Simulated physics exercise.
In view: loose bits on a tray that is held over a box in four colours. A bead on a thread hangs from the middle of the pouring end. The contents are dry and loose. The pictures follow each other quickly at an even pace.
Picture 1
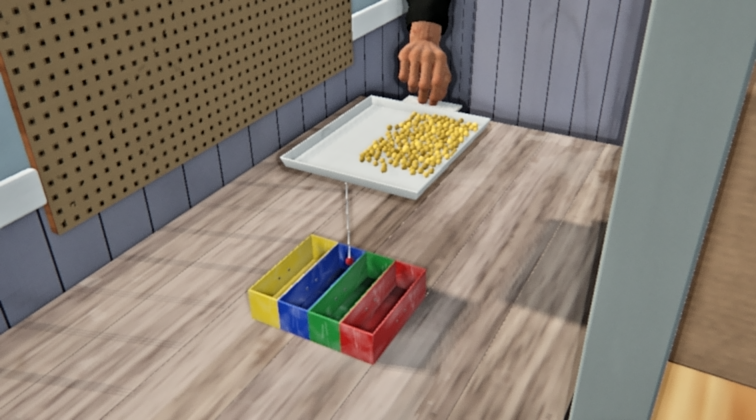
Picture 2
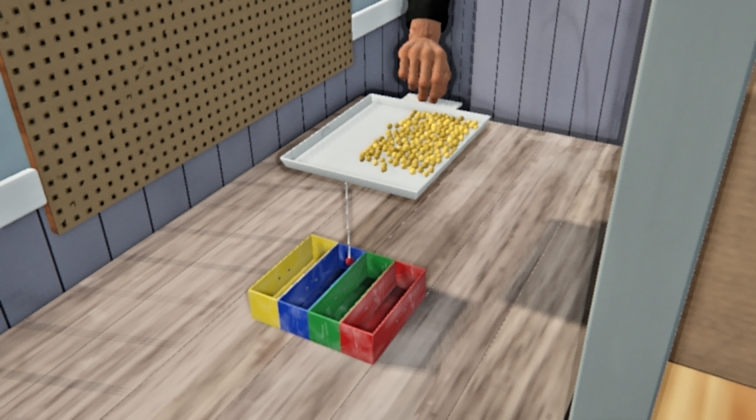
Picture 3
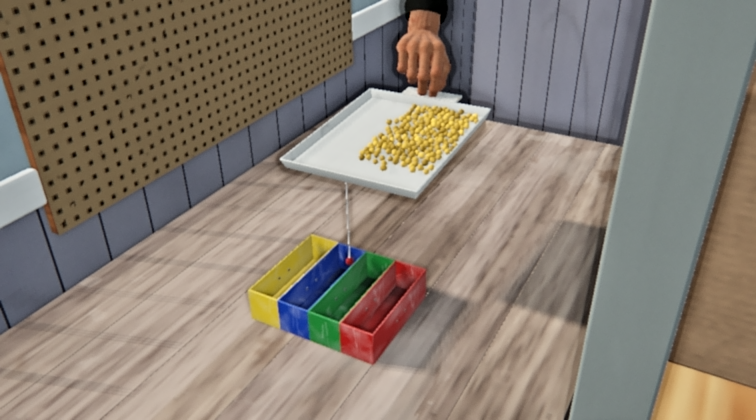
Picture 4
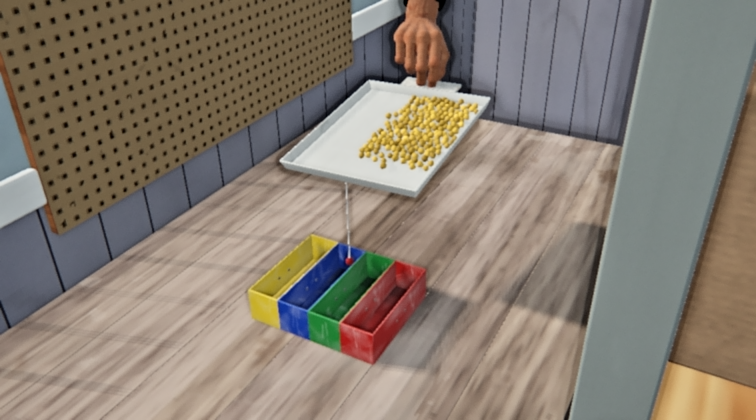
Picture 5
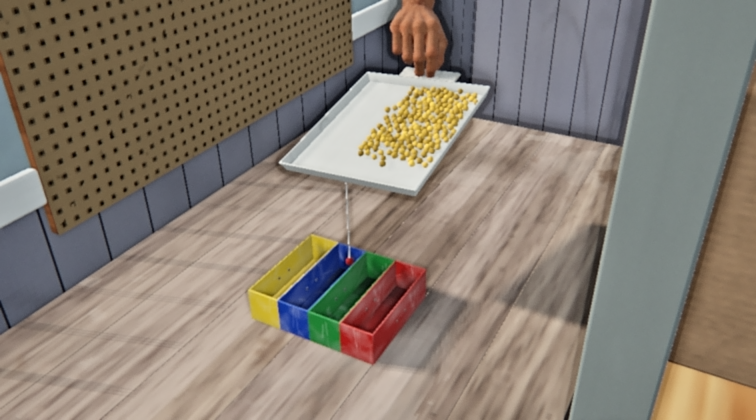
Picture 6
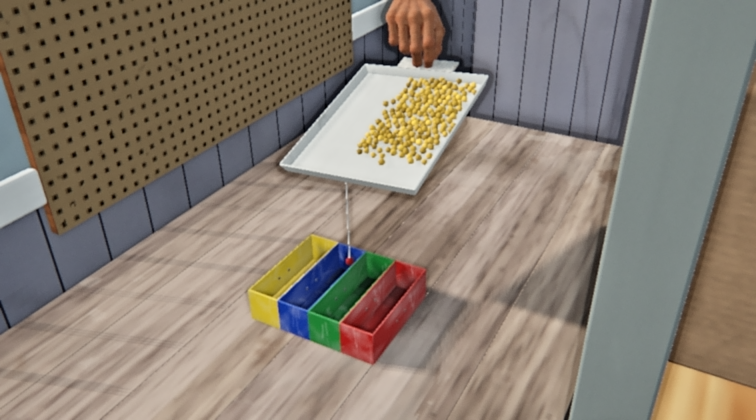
A hand raised the far end of a white tray of small yellow pieces, gradually tilting it toward its near left corner, while the four-coloured box and hanging red bead below stayed still.
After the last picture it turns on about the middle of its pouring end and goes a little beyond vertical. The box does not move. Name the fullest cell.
Fullest: The yellow cell.
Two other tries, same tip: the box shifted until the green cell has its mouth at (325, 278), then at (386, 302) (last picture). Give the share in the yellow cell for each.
Near 20 % and 20 %.
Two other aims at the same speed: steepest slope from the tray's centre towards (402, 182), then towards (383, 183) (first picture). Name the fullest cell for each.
First the red one, then that red cell.
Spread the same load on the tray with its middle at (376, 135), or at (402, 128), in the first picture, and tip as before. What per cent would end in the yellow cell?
About 40 and 40 per cent.
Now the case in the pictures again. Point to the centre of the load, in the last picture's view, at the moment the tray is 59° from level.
Around (336, 166).
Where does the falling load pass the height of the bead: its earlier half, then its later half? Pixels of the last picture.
Around (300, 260) and then (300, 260).
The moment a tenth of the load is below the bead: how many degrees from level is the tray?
Around 60° of tilt.
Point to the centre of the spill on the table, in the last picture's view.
Roughly at (253, 286).
Soon after the last picture, tray tipped steeply; most on the tray; a stray few in the yellow cell; a stray few in the green cell; a stray few in the blue cell; a small part falling or outside the box.
A little later, tray tipped right over; about a quarter on the tray; about a quarter in the yellow cell; a small part in the blue cell; a small part in the green cell; a stray few in the red cell; about a third falling or outside the box.
Later still, tray tipped past a quarter turn; about a third in the yellow cell; about a quarter in the blue cell; about a quarter in the green cell; a stray few in the red cell; about a quarter falling or outside the box.
At rest, tray tipped past a quarter turn; about a third in the yellow cell; about a quarter in the blue cell; about a quarter in the green cell; a stray few in the red cell; about a quarter outside the box.
